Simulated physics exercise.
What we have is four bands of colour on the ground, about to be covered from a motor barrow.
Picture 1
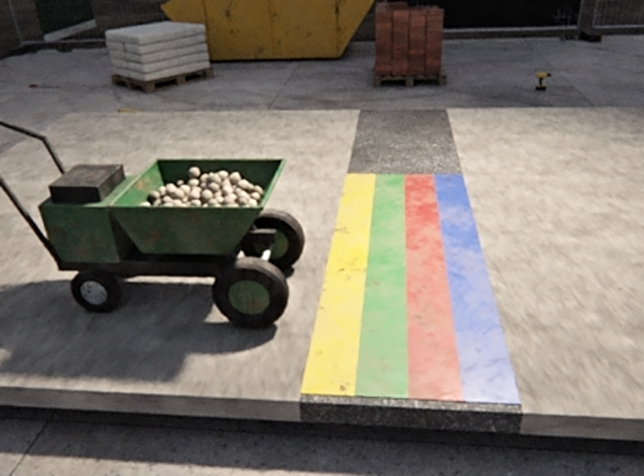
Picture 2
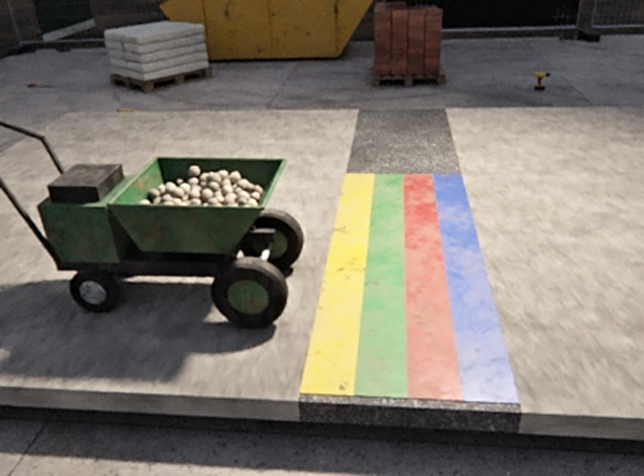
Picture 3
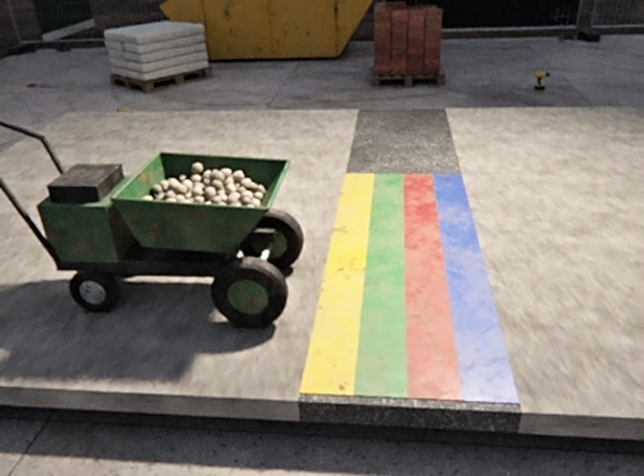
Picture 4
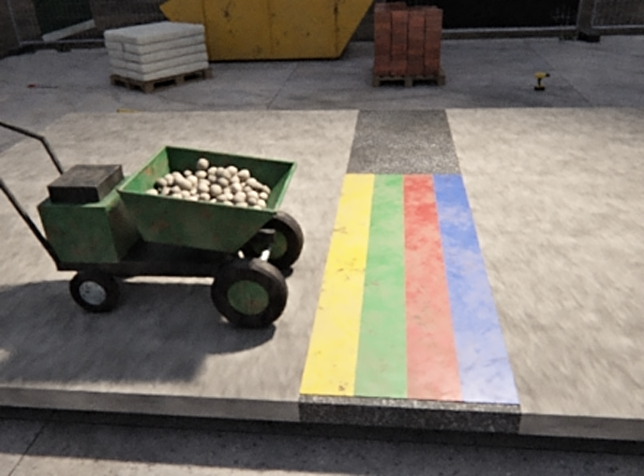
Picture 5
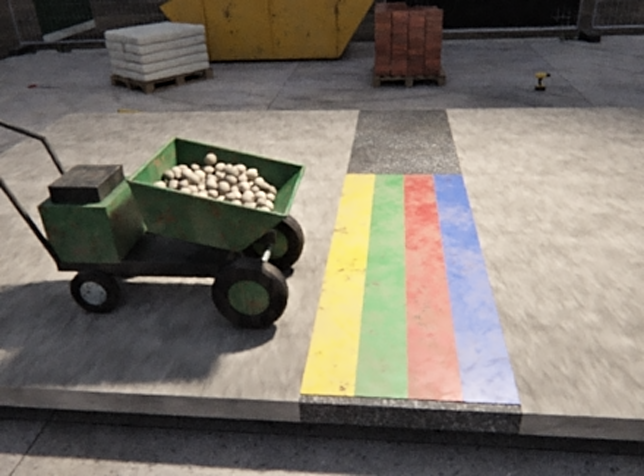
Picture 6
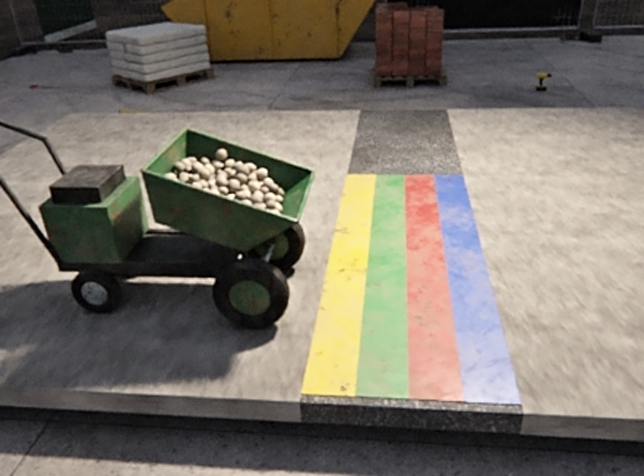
On a paved yard, a green barrow's pebble-filled skip tilts rightward beside four coloured strips.
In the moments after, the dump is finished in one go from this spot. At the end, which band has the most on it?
Most covered: The green band.
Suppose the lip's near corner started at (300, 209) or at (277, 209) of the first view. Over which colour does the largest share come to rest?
In turn: The red strip; green.
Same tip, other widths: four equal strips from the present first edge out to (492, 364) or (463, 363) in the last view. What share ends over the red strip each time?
The first gives 30 %, the second 30 %.
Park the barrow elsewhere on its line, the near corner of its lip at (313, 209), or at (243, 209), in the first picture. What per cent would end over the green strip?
About 10 and 40 per cent.
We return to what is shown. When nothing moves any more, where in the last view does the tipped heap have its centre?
Near (399, 296).
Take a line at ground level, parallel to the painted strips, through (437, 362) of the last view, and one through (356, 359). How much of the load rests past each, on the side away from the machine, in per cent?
About 20 and 90 per cent.
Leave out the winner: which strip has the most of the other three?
The runner-up: The red one.
Just after the last frame, skip tipped steeply; every one in the skip.
A moment on, skip tipped steeply; almost all in the skip; just a few over the yellow strip; just a few over the green strip; just a few falling.
Further on, skip tipped right over; roughly a third in the skip; just a few over the yellow strip; roughly a third over the green strip; roughly a quarter over the red strip; about a tenth over the blue strip.
When it is over, skip tipped right over; about a tenth over the yellow strip; roughly a third over the green strip; roughly a quarter over the red strip; about a tenth over the blue strip; about a tenth off the paint.
